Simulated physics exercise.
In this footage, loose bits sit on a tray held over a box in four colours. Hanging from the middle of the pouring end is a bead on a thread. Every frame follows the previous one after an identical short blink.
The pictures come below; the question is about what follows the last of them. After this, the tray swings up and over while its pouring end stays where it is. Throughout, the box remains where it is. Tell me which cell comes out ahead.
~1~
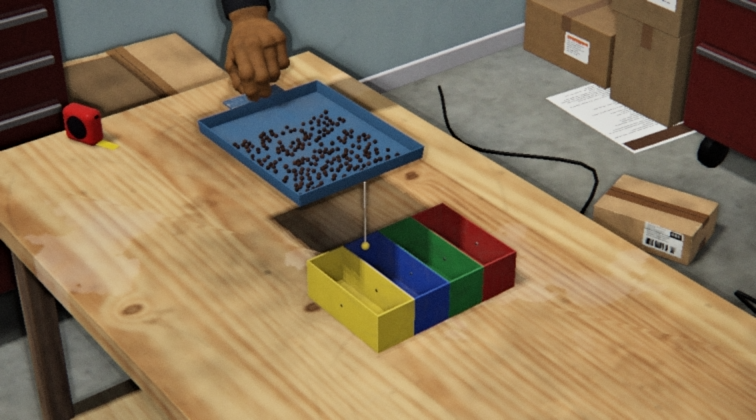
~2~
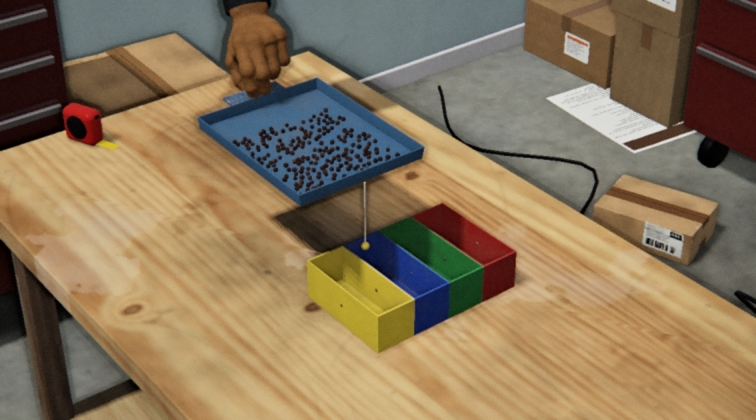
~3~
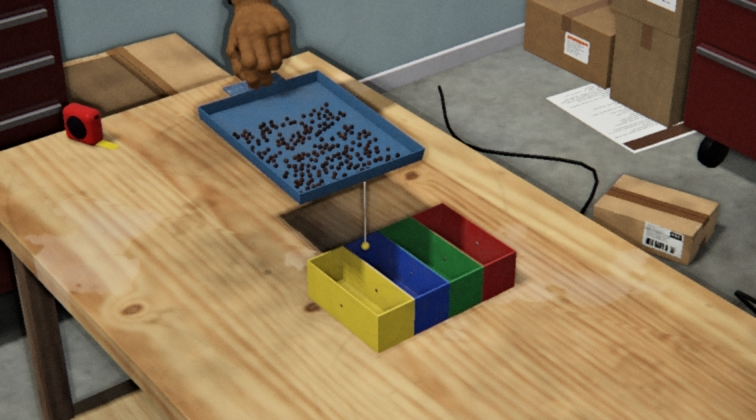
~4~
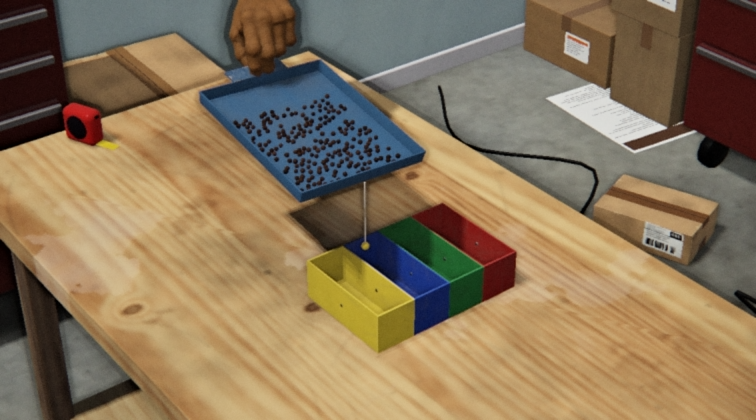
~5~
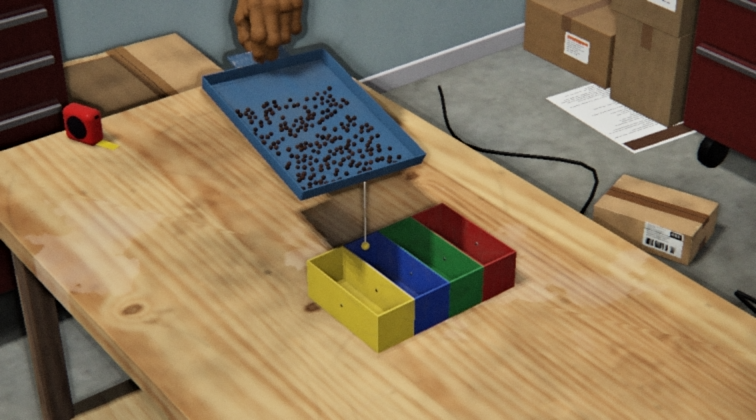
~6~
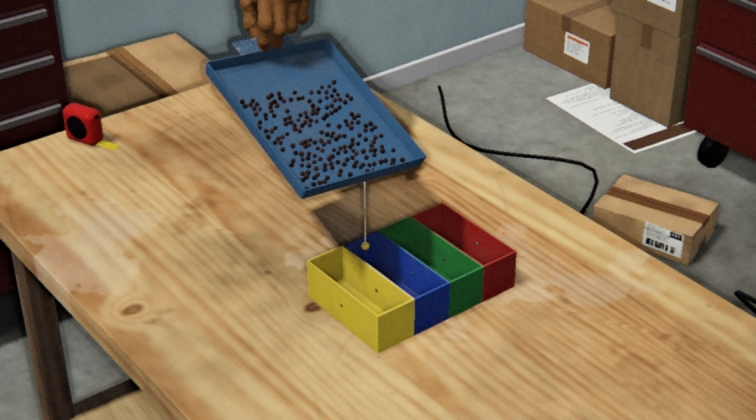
I would say the green cell comes out ahead.
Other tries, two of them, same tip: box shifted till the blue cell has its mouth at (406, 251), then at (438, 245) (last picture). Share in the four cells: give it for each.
Roughly 100% on the first try and 80% on the second.
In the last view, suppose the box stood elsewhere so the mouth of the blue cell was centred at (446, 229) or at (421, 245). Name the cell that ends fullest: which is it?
Yellow first, the cell in blue second.
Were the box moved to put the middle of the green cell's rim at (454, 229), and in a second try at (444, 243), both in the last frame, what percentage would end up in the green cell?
Trial 1 0%, trial 2 40%.
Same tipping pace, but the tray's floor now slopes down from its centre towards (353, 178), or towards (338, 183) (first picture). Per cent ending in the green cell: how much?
Lab note: Try one about 10 %, try two about 0 %.
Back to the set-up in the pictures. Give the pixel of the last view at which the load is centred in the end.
Around (419, 286).
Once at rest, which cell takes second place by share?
Second best is blue.
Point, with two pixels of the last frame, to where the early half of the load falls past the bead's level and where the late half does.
Around (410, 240) first; around (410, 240) second.
Just after the last frame, tray tipped steeply; almost all on the tray; just a few in the green cell; about a tenth falling or outside the box.
A moment on, tray tipped past a quarter turn; the larger part on the tray; about a tenth in the green cell; about a tenth in the blue cell; just a few in the red cell; about a tenth falling or outside the box.
Further on, tray tipped past a quarter turn; roughly half in the green cell; roughly a third in the blue cell; about a tenth in the yellow cell; just a few in the red cell; just a few falling or outside the box.
When it is over, tray tipped past a quarter turn; roughly half in the green cell; roughly a third in the blue cell; about a tenth in the yellow cell; just a few in the red cell; just a few outside the box.
